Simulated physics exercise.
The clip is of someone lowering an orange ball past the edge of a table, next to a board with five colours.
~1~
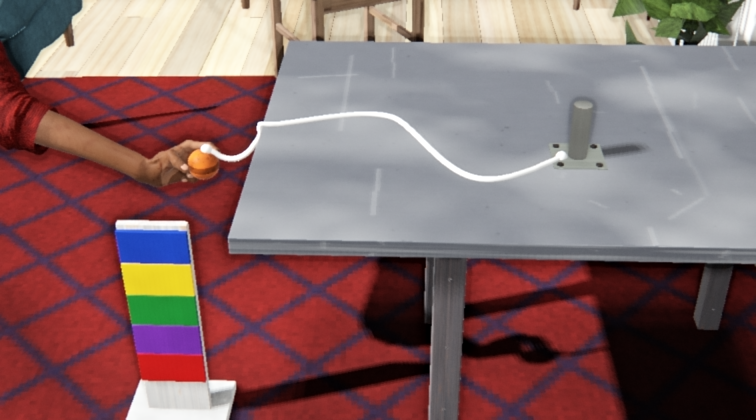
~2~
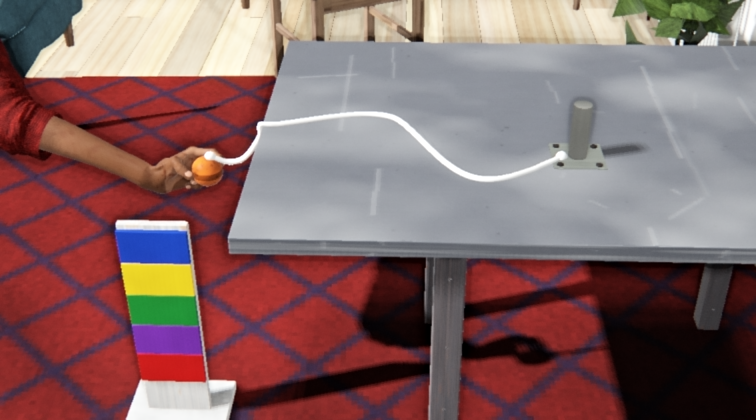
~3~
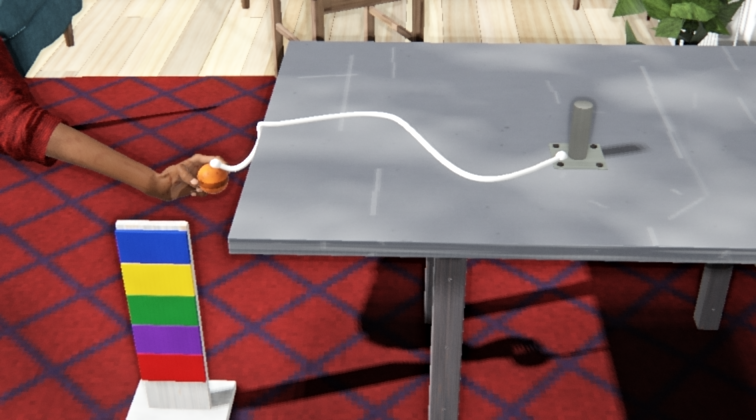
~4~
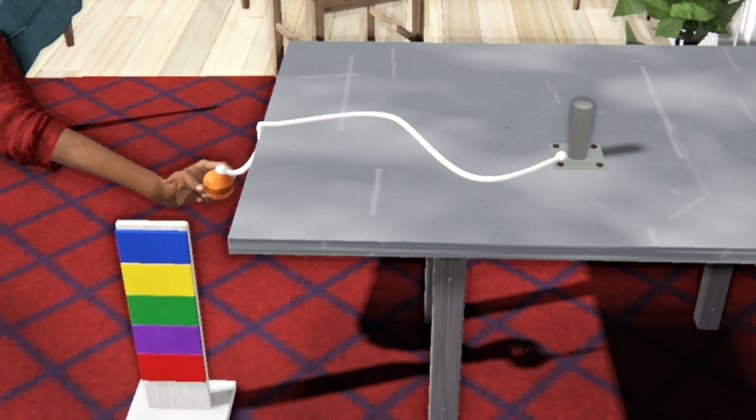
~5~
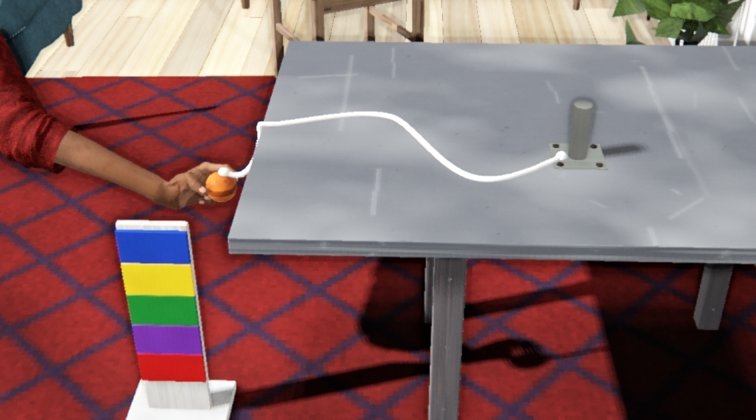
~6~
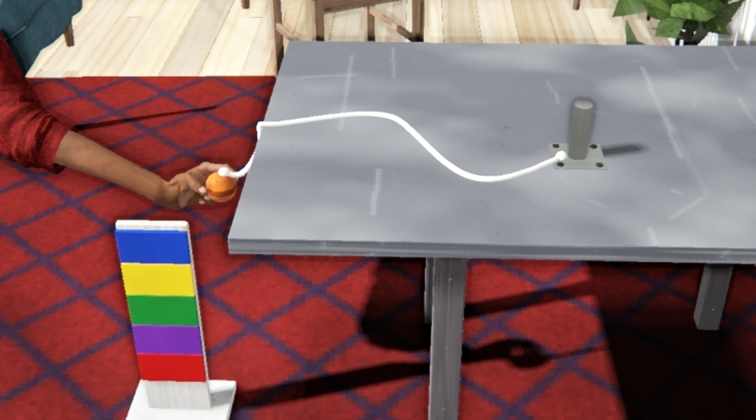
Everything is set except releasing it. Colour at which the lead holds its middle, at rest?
Yellow.
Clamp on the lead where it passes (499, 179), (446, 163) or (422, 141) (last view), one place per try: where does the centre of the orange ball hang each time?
The pixel places are (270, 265), (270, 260) and (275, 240), one per try.
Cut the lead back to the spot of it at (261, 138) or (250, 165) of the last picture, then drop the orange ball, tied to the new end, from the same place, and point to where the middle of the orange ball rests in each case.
Roughly (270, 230), (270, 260).
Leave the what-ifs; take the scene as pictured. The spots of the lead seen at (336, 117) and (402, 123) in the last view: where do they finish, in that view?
End positions: About (259, 145) and about (325, 138).
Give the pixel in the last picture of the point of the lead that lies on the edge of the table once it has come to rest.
About (343, 116).
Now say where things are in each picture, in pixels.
In the first picture, orange ball (204, 164); blue (153, 249); yellow (158, 281); green (163, 311); purple (167, 341); red (172, 369).
In the second picture, orange ball (207, 171); lead through (535, 169) (458, 171) (412, 131) (349, 115) (270, 125).
In the third picture, orange ball (213, 179).
In the fourth picture, orange ball (219, 184); lead through (535, 169) (458, 171) (412, 131) (349, 115) (270, 125).
In the fifth picture, orange ball (221, 186).
In the sixth picture, orange ball (221, 186); lead through (535, 169) (458, 171) (412, 131) (349, 115) (270, 125).
Soon after, ball near (260, 268); level with yellow.
After that, ball near (269, 287); level with yellow.
In the end, ball near (265, 286); level with yellow. Its centre hangs level with the yellow band.
